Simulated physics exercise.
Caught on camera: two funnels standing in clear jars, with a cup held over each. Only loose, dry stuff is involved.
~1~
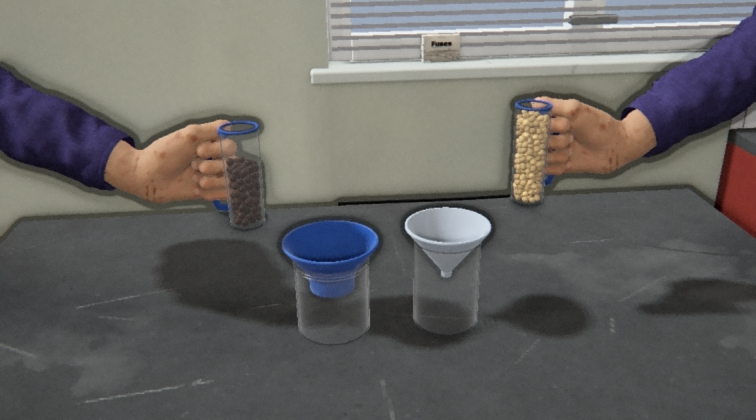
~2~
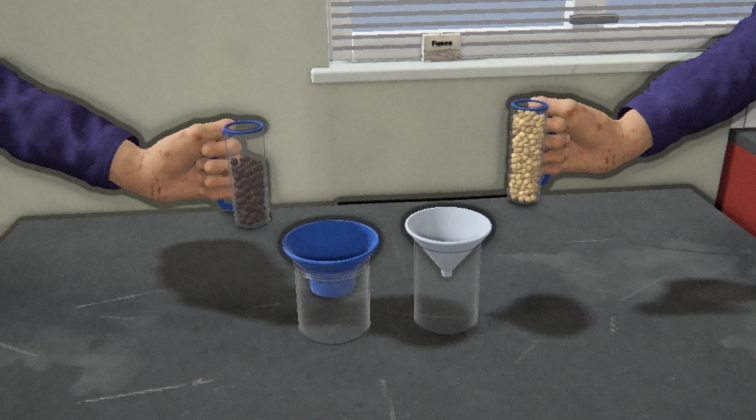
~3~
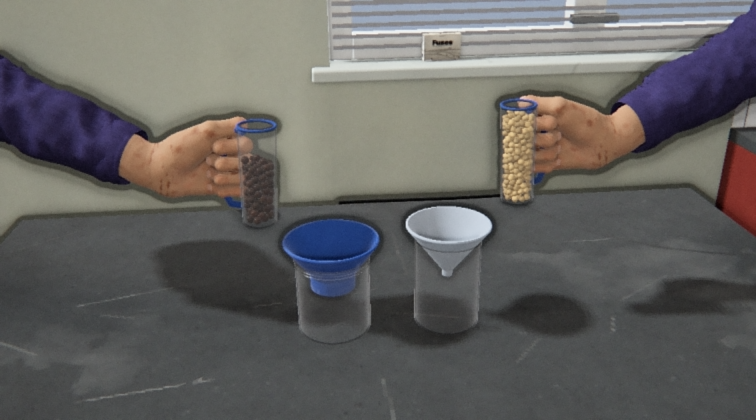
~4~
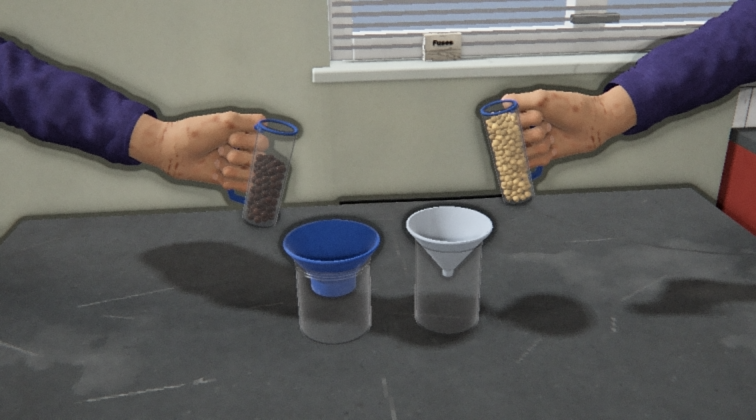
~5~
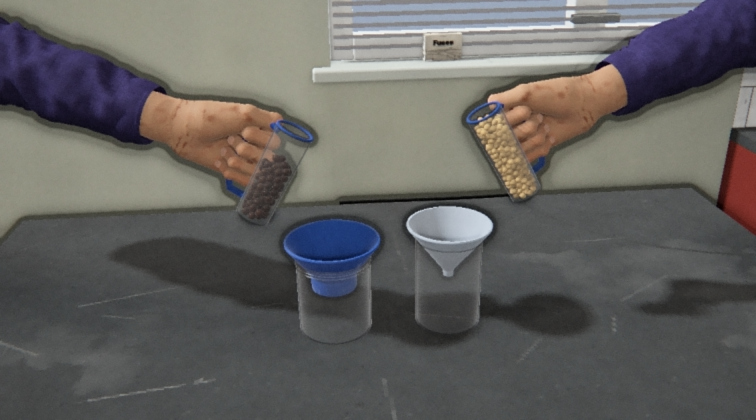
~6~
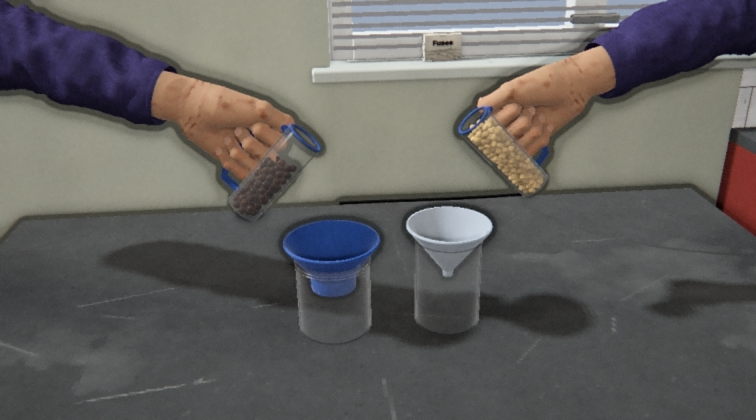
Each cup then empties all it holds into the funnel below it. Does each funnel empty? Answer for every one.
Left: Yes; right: No, it jams.
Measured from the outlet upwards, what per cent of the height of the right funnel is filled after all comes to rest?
Something like 95 in a hundred, I reckon.
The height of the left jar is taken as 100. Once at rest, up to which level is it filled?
20 per cent, approximately.
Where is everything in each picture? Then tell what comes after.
Left funnel (331, 247), outlet at (332, 286), about 6 pieces wide; left cup (243, 177), holding chocolate balls; right funnel (448, 232), outlet at (446, 276), about one piece wide; right cup (530, 154), holding dried chickpeas, in the first picture.
Left cup (248, 176), upright; right cup (527, 153), upright, in the second picture.
Left cup (258, 175), tipped 3°; right cup (518, 153), tipped 3°, in the third picture.
Left cup (268, 175), tipped 15°; right cup (509, 154), tipped 15°, in the fourth picture.
Left cup (273, 174), tipped 29°; right cup (505, 154), tipped 29°, in the fifth picture.
Left funnel (332, 247), outlet at (334, 286); left cup (273, 175), tipped 43°; right funnel (449, 231), outlet at (448, 275); right cup (505, 154), tipped 43°, in the sixth picture.
Then, 0.32 s later than the last frame, left, every one still in the cup; right, every one still in the cup.
Then, 0.65 s later than the last frame, left, every one still in the cup; right, almost all still in the cup, just a few in or over the funnel.
Then, 1.05 s later than the last frame, left, roughly a quarter still in the cup, roughly half in or over the funnel, roughly a quarter down in the jar; right, roughly two thirds still in the cup, roughly a third in or over the funnel, just a few down in the jar.
When it is over, left, every one down in the jar; right, almost all stuck in the funnel, just a few down in the jar.
